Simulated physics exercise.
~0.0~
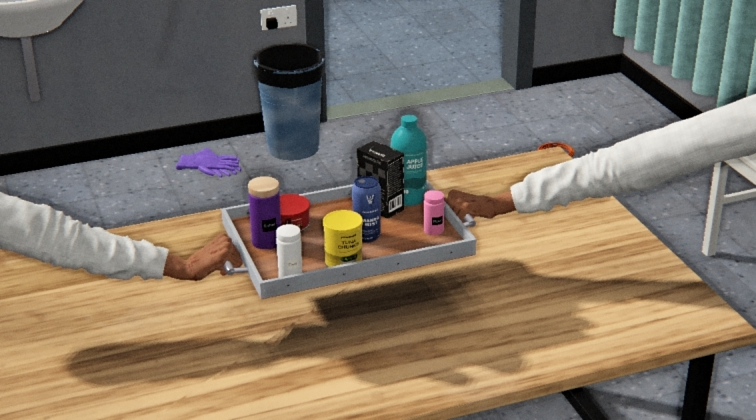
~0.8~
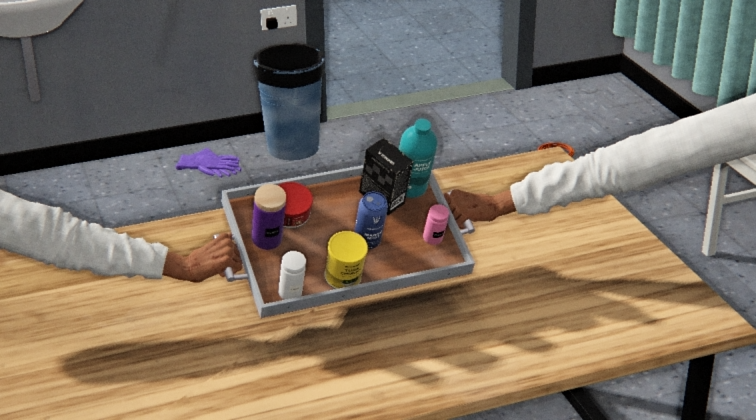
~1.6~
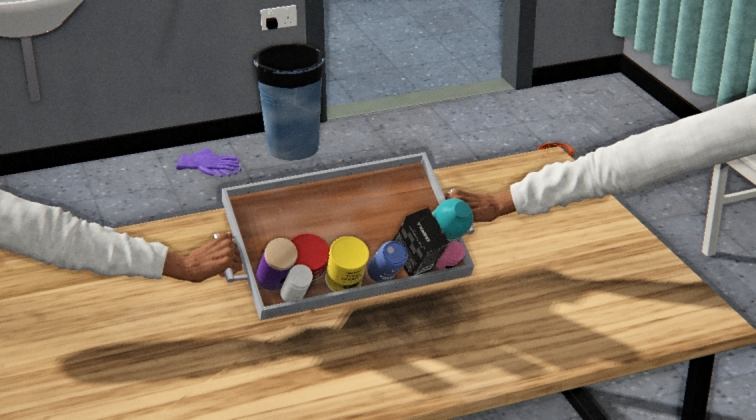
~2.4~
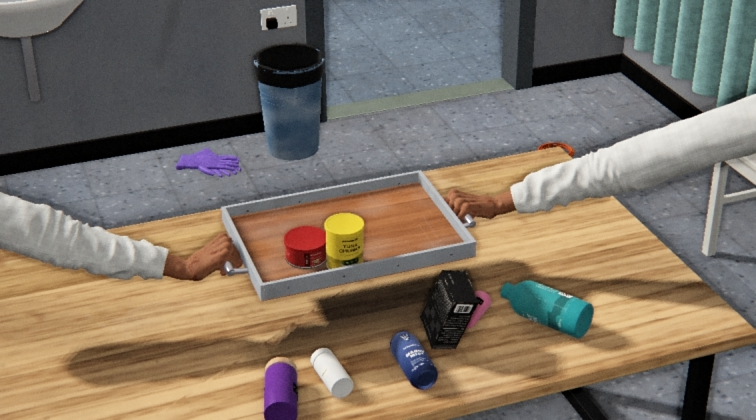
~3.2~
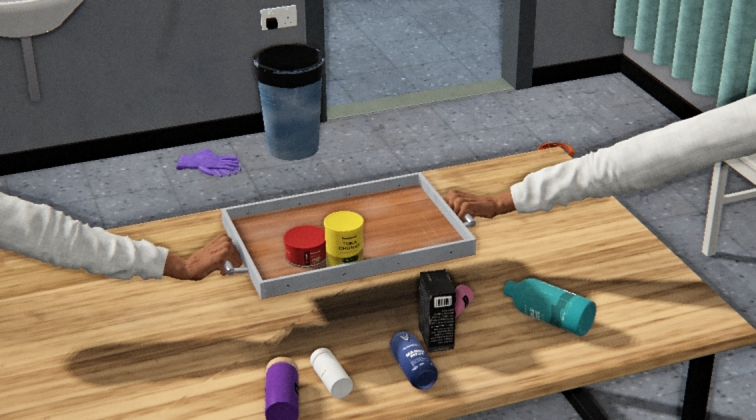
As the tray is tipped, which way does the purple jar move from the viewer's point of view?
The purple jar moves down, sliding toward the near edge of the tray and ending up on its side on the table below it.
